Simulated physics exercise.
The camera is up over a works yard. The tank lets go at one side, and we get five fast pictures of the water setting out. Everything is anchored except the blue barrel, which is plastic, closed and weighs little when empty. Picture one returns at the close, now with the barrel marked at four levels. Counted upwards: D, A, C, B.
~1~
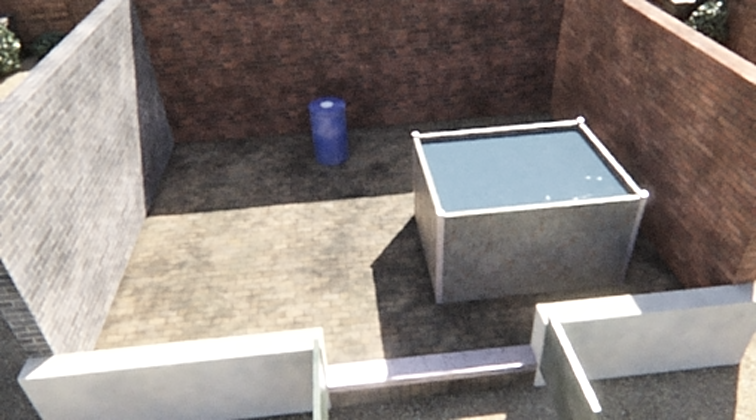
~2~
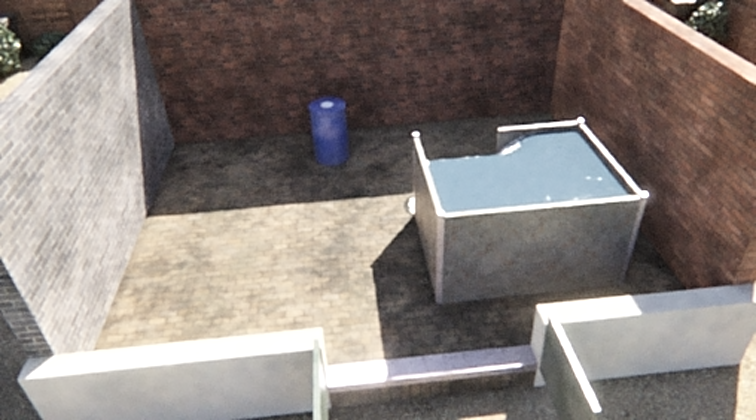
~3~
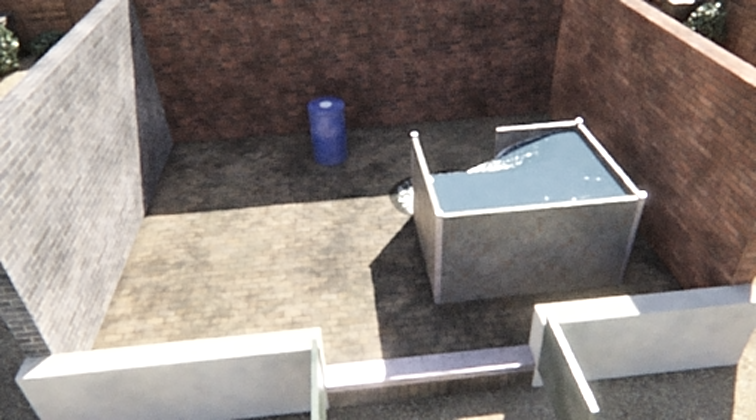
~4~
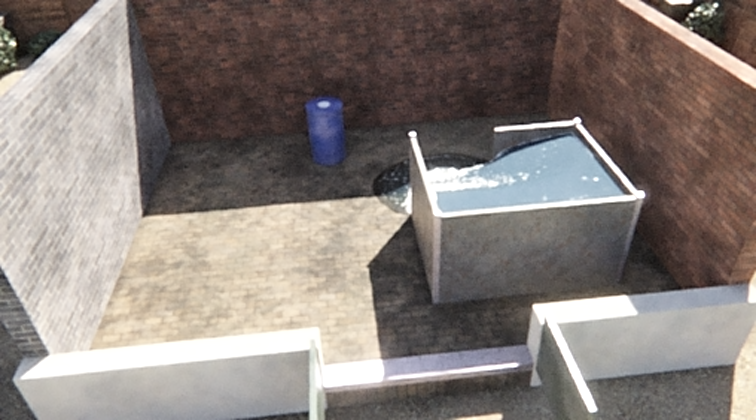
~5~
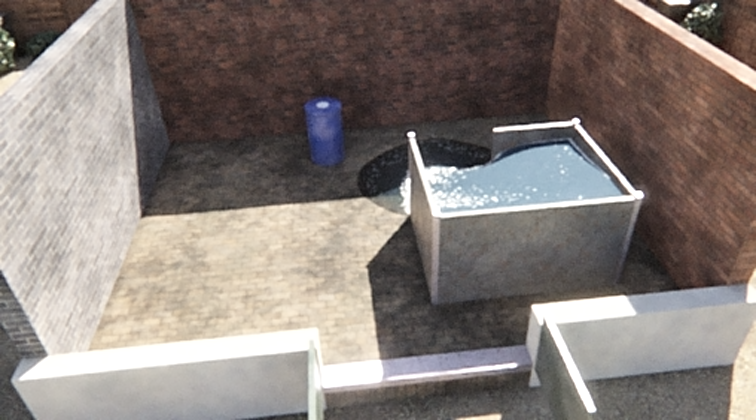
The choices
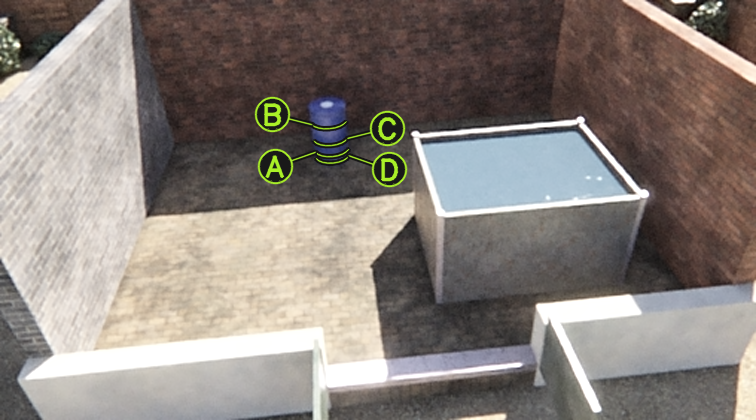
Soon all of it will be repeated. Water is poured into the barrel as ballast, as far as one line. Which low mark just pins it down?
Use line B.
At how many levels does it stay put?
One.
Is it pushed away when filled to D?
Yes, it does.
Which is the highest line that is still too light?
Here it is line C.
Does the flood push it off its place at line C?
Yes.
On the marked copy, A at (332, 156); B at (329, 128); C at (331, 145); D at (333, 163); from the bottom up D, A, C, B.
Choosing A, it is pushed about 6 times its own width away.
Choosing B, it does not move.
Choosing C, it is pushed about twice its own width away.
Choosing D, it is pushed about 7 times its own width away.
